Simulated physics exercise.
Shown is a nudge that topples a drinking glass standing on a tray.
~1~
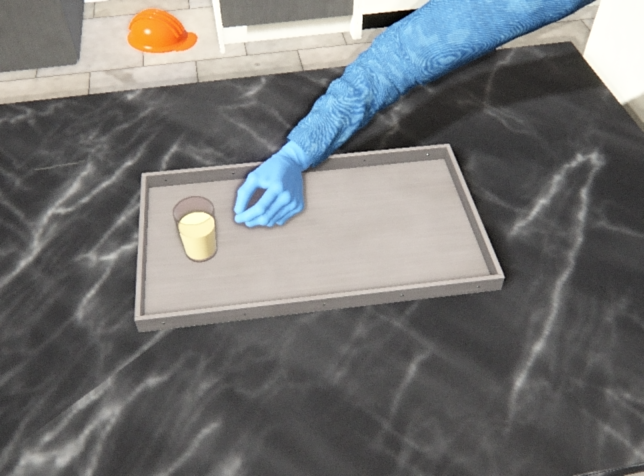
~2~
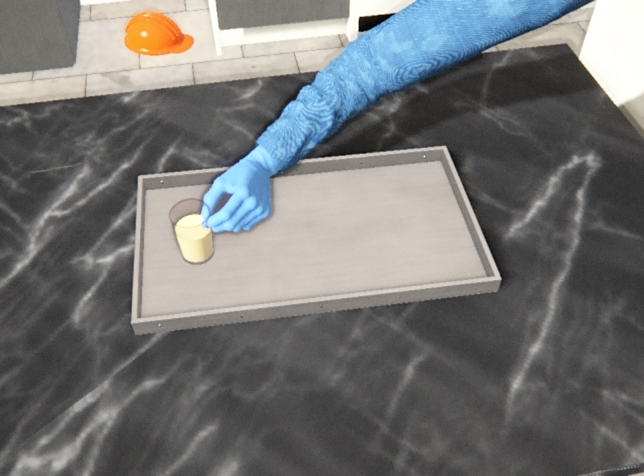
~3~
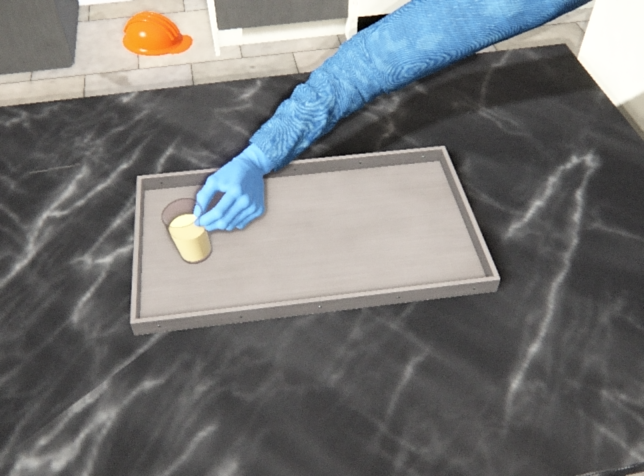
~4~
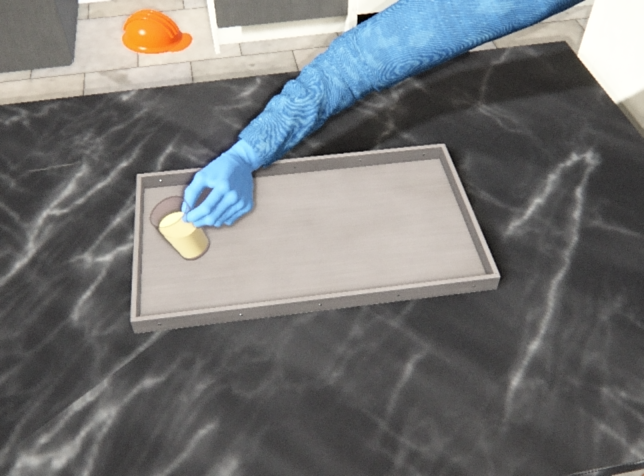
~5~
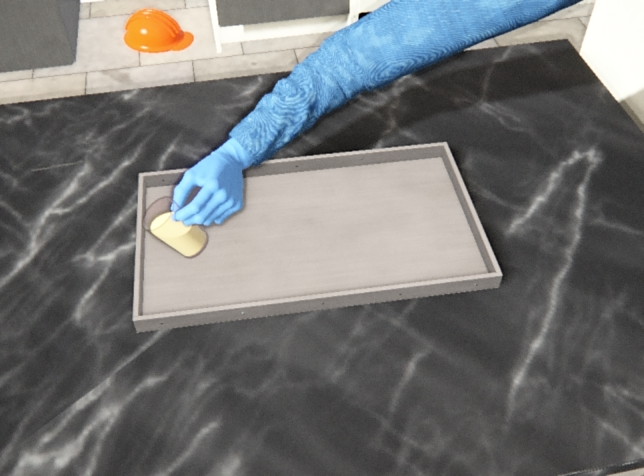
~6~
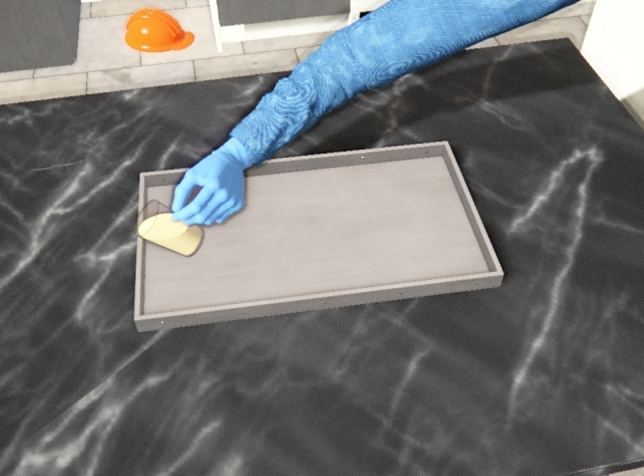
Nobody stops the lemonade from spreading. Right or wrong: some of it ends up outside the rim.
Right, some gets outside.
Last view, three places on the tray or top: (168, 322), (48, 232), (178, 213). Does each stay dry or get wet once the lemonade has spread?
First spot missed, second spot touched, last spot missed.
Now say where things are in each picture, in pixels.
It stands upright; drinking glass (197, 229) about two thirds full; tray (328, 294), in the first picture.
Fingers against its side; drinking glass about two thirds full, surface at (193, 228), in the second picture.
Fingers against its side; drinking glass (189, 231) about two thirds full, in the third picture.
Fingers against its side; drinking glass about two thirds full, surface at (179, 225); tray (324, 294), in the fourth picture.
Fingers against its side; drinking glass (176, 228) tipped 30°, in the fifth picture.
It is falling; drinking glass (169, 230) tipped 45°, in the sixth picture.
A moment on, the drinking glass lies across the rim; the puddle covers about as much as a plate; it spreads outside the tray.
Further on, the puddle covers about as much as a tray; it spreads outside the tray.
When it is over, the puddle covers about as much as a tray; it spreads outside the tray.
